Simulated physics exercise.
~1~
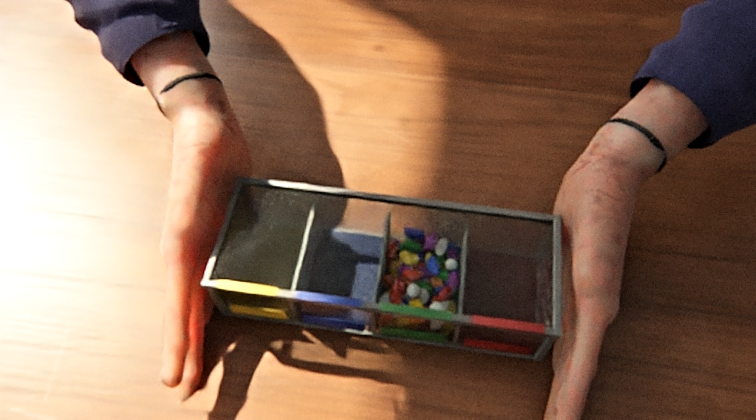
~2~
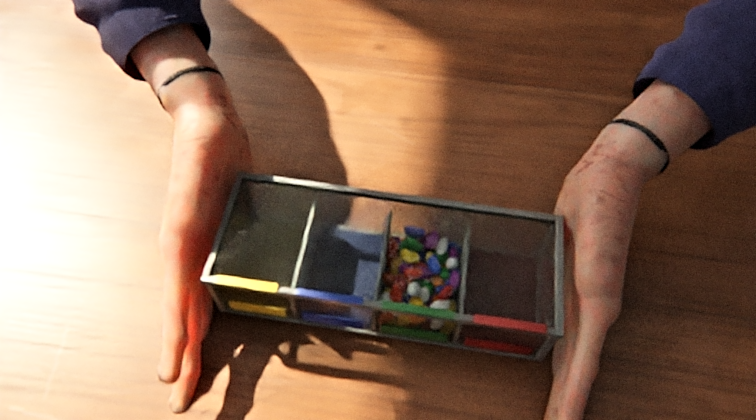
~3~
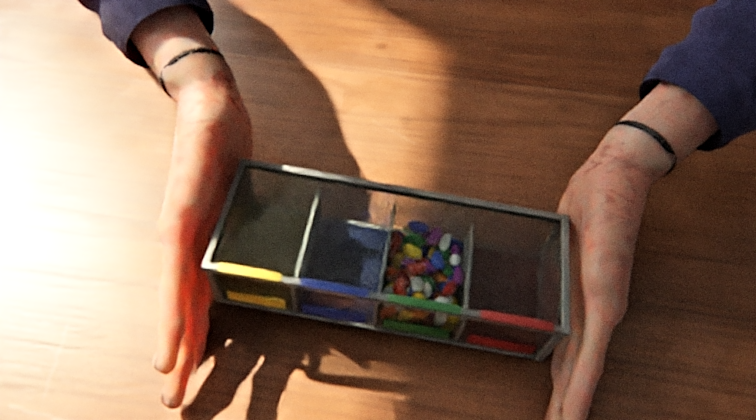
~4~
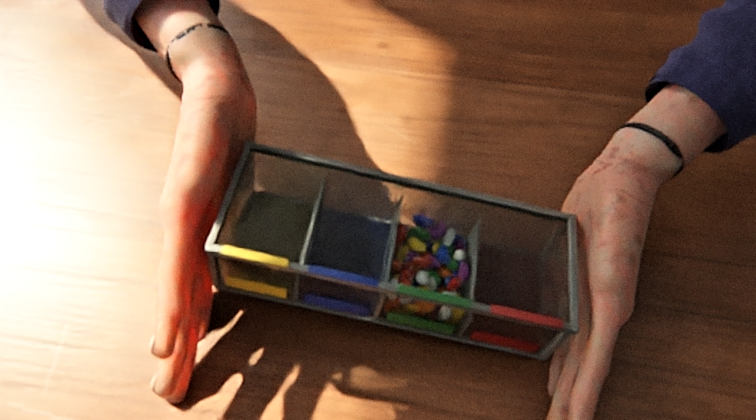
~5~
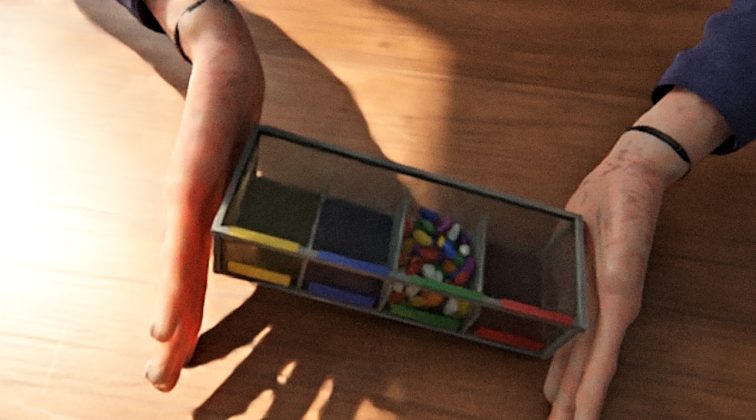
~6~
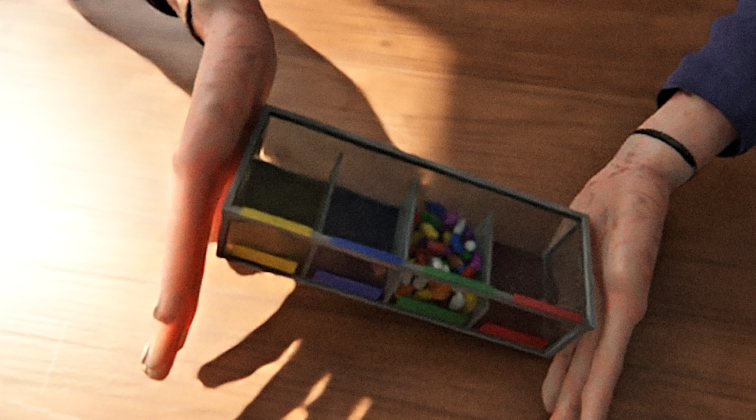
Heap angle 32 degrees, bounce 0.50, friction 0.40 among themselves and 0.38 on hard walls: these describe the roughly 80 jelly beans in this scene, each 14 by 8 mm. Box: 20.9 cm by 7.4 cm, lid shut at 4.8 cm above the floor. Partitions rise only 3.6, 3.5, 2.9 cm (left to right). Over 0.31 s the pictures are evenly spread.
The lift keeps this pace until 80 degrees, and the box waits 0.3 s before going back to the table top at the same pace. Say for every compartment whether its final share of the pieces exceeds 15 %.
Red compartment: Exceeds, blue compartment: Does not exceed, green compartment: Exceeds, yellow compartment: Does not exceed.
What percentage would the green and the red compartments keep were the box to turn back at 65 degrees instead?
In per cent, green gets 85, red gets 15.
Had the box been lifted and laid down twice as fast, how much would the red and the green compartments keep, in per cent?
Final share: Red 40 %, green 60 %.
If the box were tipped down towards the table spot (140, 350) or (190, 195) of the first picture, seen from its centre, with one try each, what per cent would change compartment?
Approximately 20 percent, then 20 percent.
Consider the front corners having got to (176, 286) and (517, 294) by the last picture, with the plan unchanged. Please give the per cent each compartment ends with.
Each compartment ends like this: Red 0 per cent, blue 5 per cent, green 90 per cent, yellow 0 per cent.
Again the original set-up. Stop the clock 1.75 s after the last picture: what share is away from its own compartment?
Around 45 per cent.
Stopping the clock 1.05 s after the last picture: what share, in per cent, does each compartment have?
Per cent by colour: Red 35; blue 0; green 65; yellow 0.
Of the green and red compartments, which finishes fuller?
The green one.
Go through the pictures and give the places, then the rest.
Box tilt 0 degrees, front corners at (210, 282) and (553, 330); green 100 %, in the first picture.
Box tilt 1 degrees, front corners at (210, 277) and (555, 330), in the second picture.
Box tilt 5 degrees, front corners at (210, 264) and (562, 328), lowest corner right back, in the third picture.
Box tilt 9 degrees, front corners at (214, 247) and (570, 326), lowest corner right back, in the fourth picture.
Box tilt 14 degrees, front corners at (221, 228) and (579, 323), lowest corner right back, in the fifth picture.
Box tilt 19 degrees, front corners at (231, 208) and (588, 321), lowest corner right back; green 100 %, in the sixth picture.
Then, 1.05 s after the last picture, tilt 80 degrees; red 35 %, green 65 %.
Then, 1.75 s after the last picture, tilt 40 degrees; red 45 %, green 55 %.
Then, 2.48 s after the last picture, tilt 0 degrees; red 45 %, green 55 %.
In the end, red 45 %, blue 0 %, green 55 %, yellow 0 %.
